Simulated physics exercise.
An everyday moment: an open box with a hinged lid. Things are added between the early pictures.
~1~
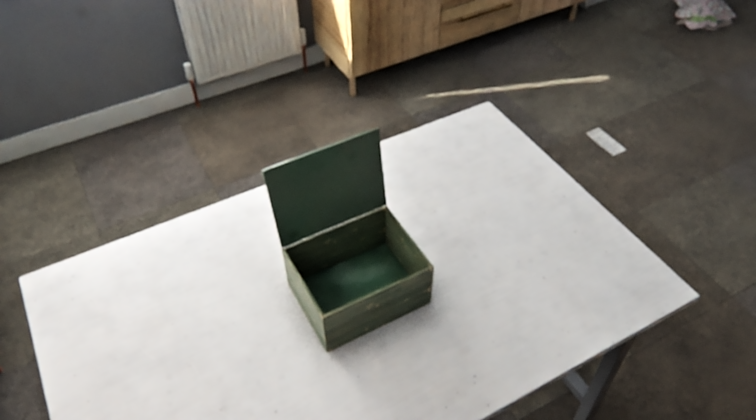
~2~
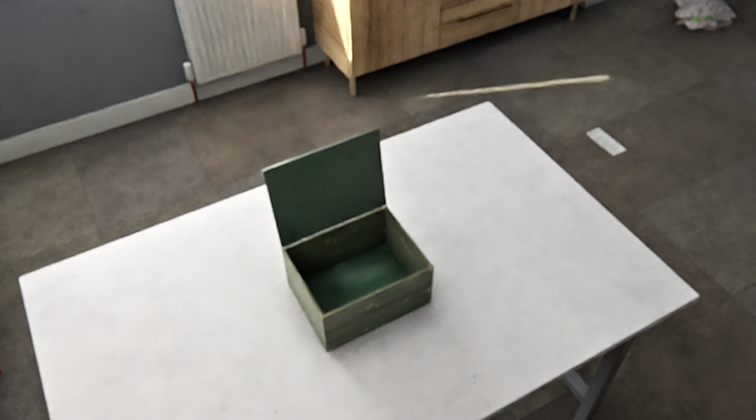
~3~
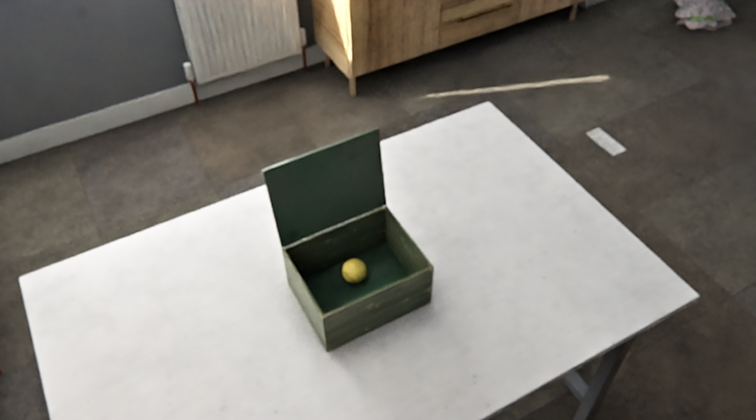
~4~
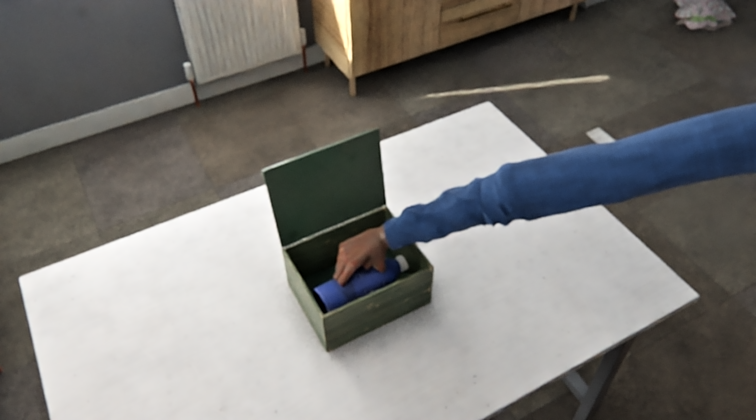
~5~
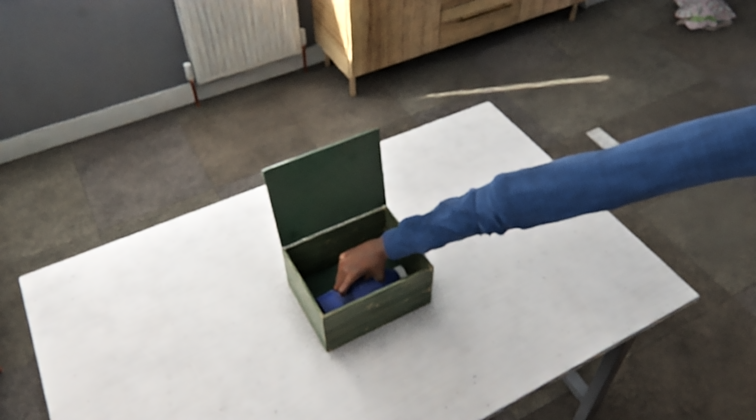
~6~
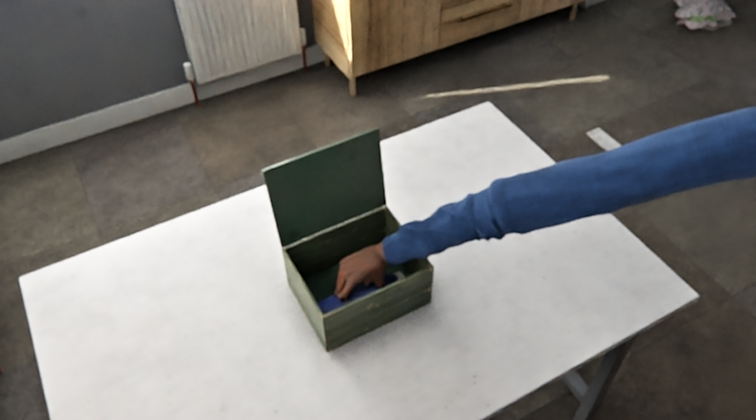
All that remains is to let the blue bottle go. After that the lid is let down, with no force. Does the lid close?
As it turns out, it closes.
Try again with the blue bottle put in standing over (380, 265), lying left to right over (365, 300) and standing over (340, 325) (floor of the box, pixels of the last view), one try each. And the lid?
First, it is held up; second, it closes; third, it stays ajar.
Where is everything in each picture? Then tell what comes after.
The last thing is not in view yet, in the first picture.
The last thing is not in view yet, in the second picture.
The last thing is not in view yet; yellow lemon (355, 271), in the third picture.
Coming down; blue bottle (363, 283), in the fourth picture.
Coming down, in the fifth picture.
In place under the hand, in the sixth picture.
Then, 1.30 s after the last picture, lid 79° above the rim.
Then, 1.70 s after the last picture, lid 48° above the rim.
Then, 2.00 s after the last picture, lid 16° above the rim.
At rest, lid shut; both in place. Seen from the same camera at the end, blue bottle near (363, 298).
